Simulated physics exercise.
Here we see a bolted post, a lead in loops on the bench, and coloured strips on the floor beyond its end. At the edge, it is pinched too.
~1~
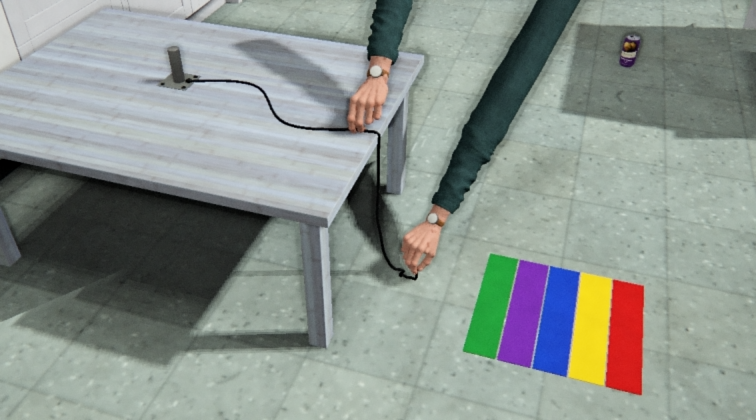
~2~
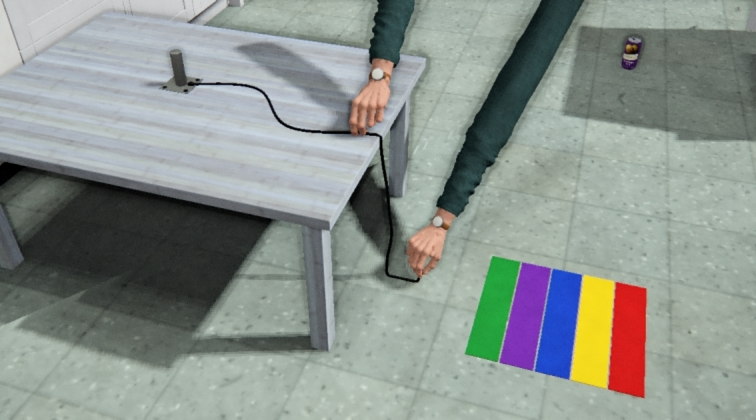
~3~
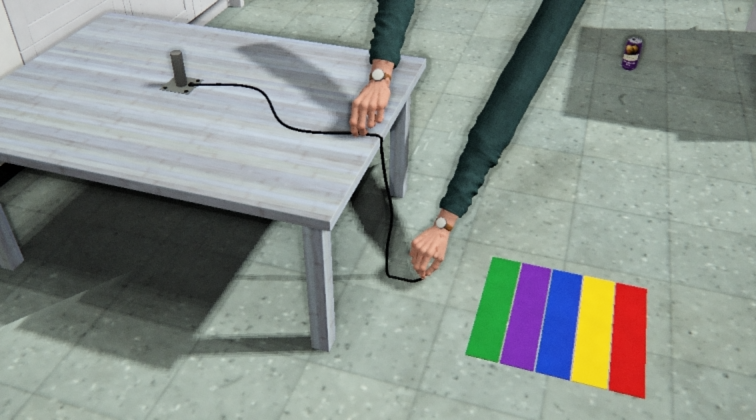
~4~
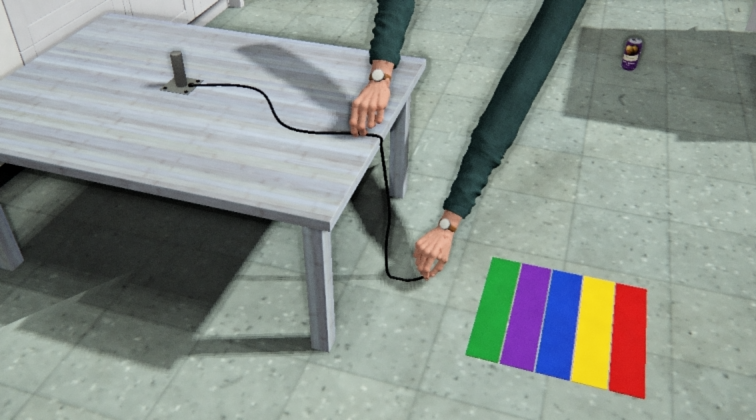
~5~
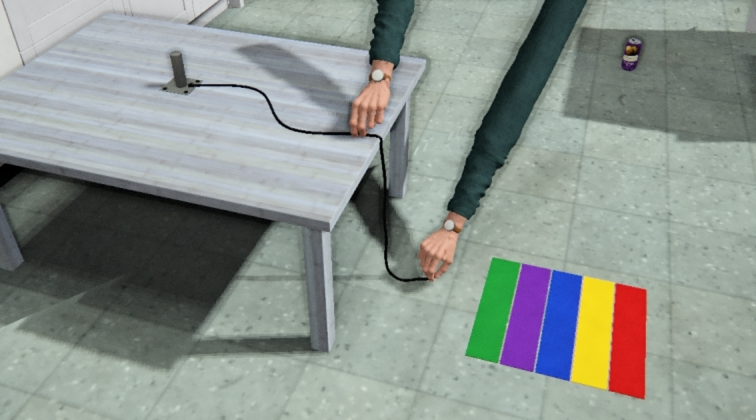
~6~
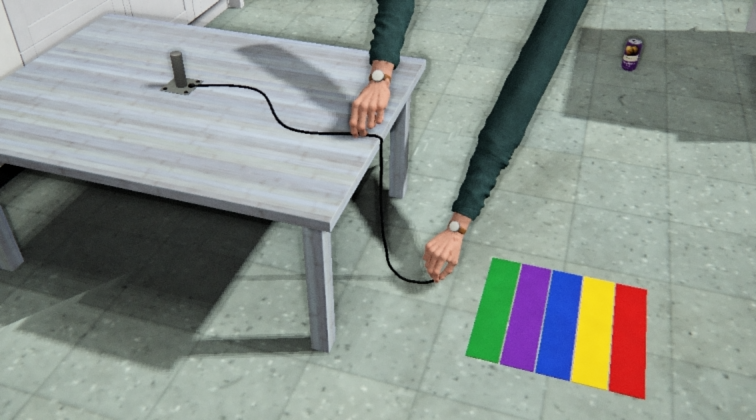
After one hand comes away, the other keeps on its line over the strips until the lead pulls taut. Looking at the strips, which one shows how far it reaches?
The blue strip shows it.
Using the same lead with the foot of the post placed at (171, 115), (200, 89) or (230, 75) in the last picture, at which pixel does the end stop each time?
(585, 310), (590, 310) and (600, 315), in that order.
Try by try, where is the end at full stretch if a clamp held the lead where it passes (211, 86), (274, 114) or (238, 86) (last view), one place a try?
First try near (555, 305), second near (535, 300), third near (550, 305).
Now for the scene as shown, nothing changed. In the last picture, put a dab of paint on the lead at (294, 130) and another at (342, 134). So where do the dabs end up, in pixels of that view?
Around (328, 123); the other one around (372, 135).
Early on, end near (486, 289); over green.
Midway, end near (532, 299); over purple.
At the end of the slack, end near (560, 305); over blue. Over blue.
